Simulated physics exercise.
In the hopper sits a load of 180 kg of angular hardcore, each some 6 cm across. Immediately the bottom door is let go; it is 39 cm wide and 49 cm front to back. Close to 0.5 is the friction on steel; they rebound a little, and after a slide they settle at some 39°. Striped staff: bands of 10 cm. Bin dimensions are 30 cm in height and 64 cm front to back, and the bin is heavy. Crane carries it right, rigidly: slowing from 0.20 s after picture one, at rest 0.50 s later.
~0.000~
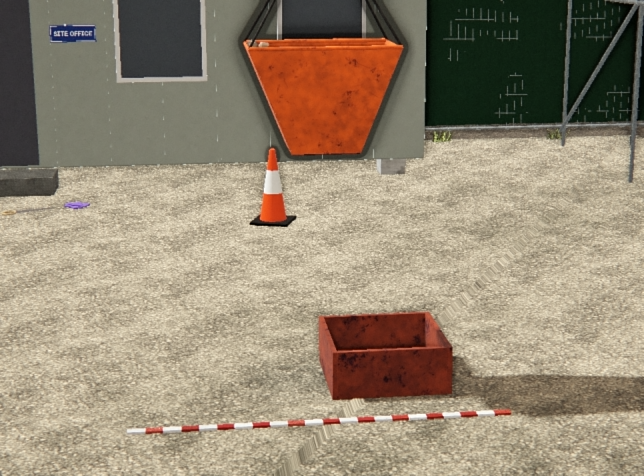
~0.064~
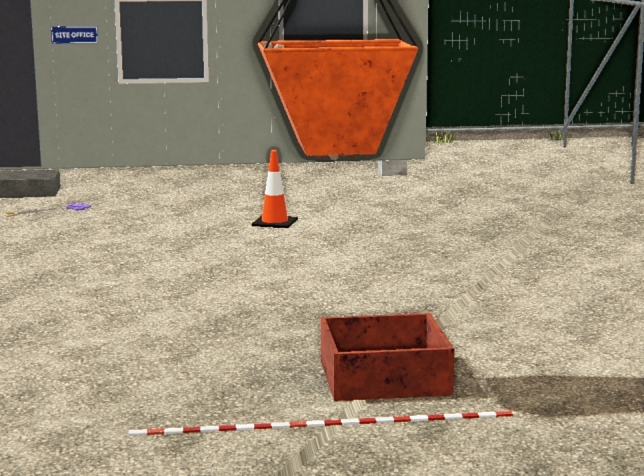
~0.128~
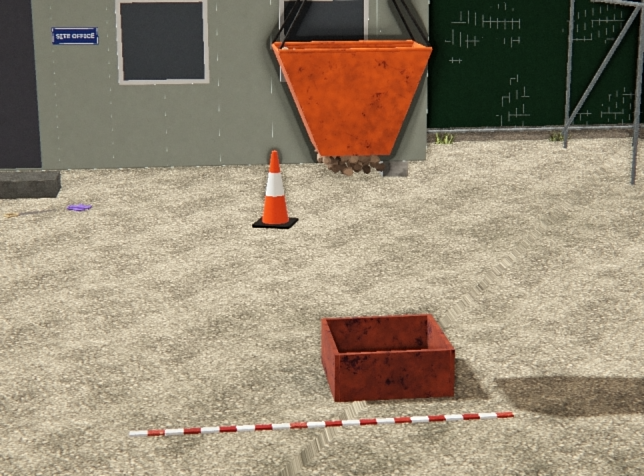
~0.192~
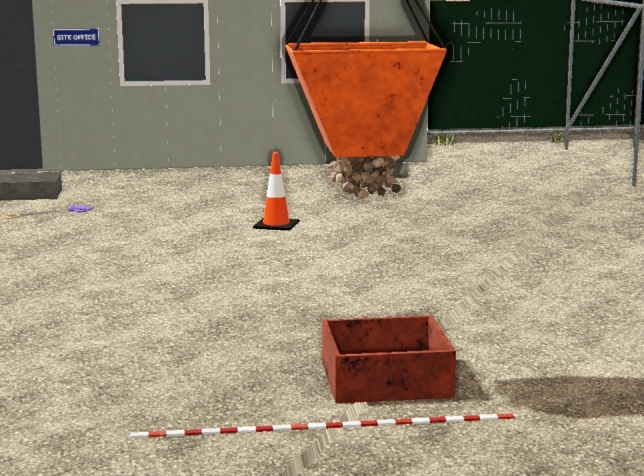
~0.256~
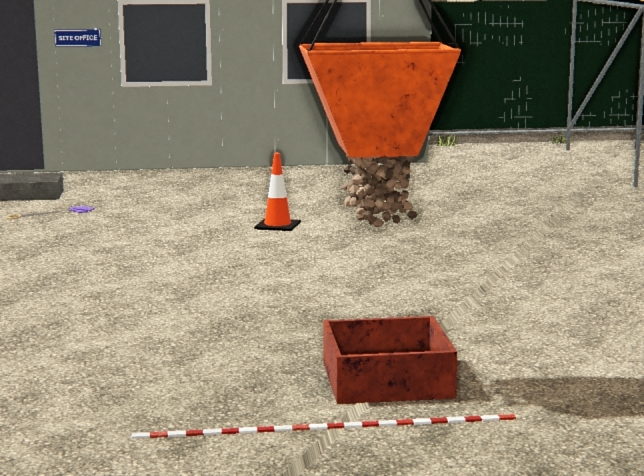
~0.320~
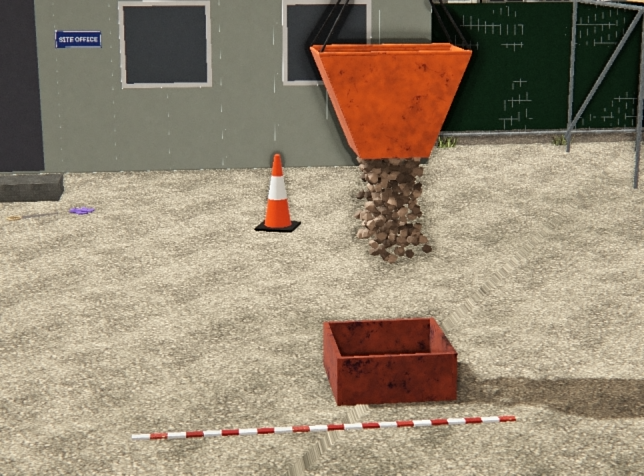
Building site yard, an orange hopper moving right past a traffic cone, then releasing brown rubble from its base above the ground.
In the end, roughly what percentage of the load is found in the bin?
Roughly 55 % of the load is found there.
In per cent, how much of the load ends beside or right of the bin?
Result: About 45 in a hundred.
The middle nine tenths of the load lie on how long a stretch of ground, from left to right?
About 140 cm.
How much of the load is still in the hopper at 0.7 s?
About 5 %.
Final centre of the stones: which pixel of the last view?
Middle at rest: Roughly (433, 369).
After 0.7 s, 6 % in the hopper, 64 % falling or lying in the bin, 30 % falling or lying beside or right of the bin; the stones farthest right are at (506, 375).
After 1.1 s, 0 % in the hopper, 55 % falling or lying in the bin, 45 % falling or lying beside or right of the bin; the stones farthest right are at (609, 363).
After 1.7 s, 0 % in the hopper, 55 % falling or lying in the bin, 45 % falling or lying beside or right of the bin.
After 2.6 s, 0 % in the hopper, 55 % falling or lying in the bin, 45 % falling or lying beside or right of the bin.
After 4.5 s, 0 % in the hopper, 55 % in the bin, 45 % beside or right of the bin.
